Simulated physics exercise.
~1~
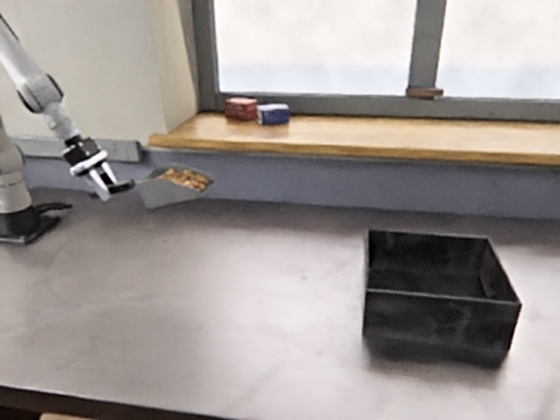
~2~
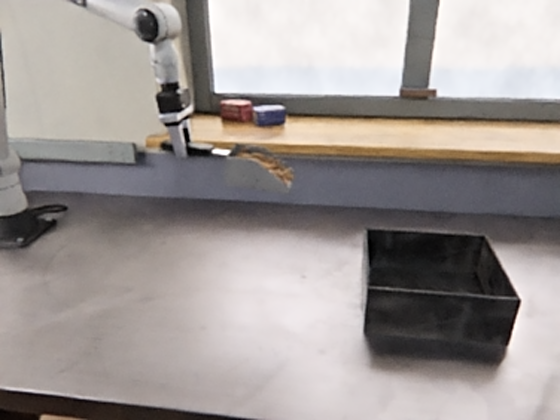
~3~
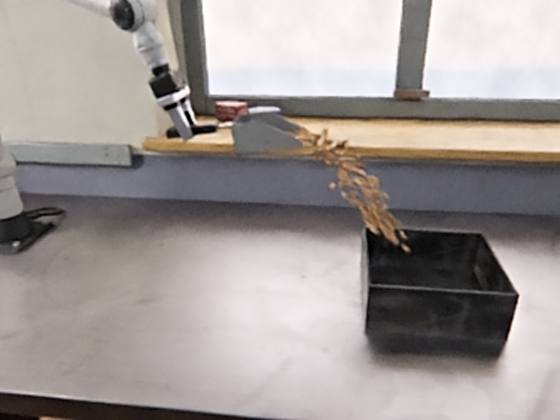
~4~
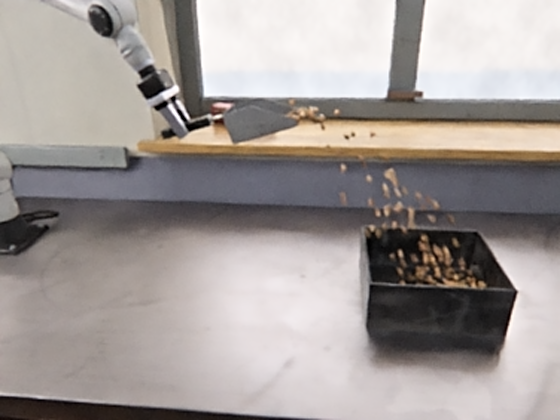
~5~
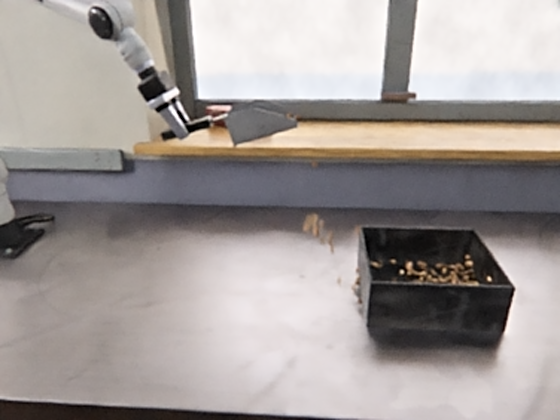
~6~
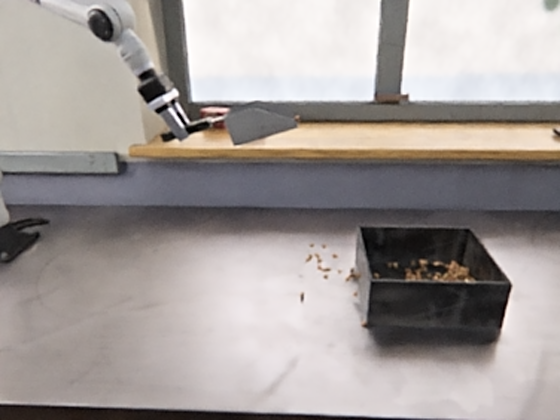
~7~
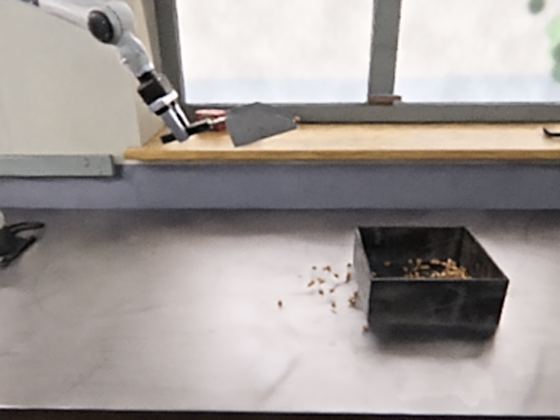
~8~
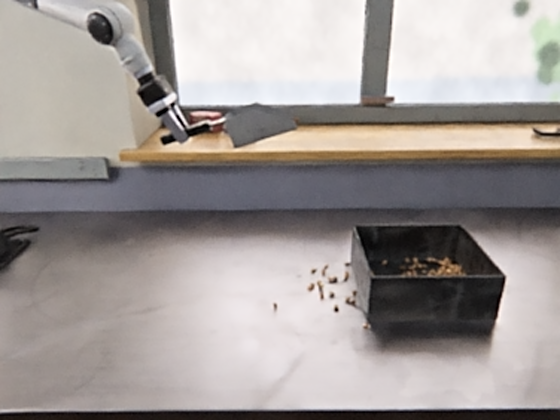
A white and black robot arm at the left holds a grey scoop of brown dried beans over a dark grey table, seen from slightly above and in front. An open black bin stands at the right, and a red and a blue box sit on the wooden sill beneath a window. The arm swings the scoop right and upward, and the beans fly off its front in a long stream. Most drop into the bin, while some scatter on the table to its left. The arm then holds the scoop still, tilted back, as the spilled beans settle.
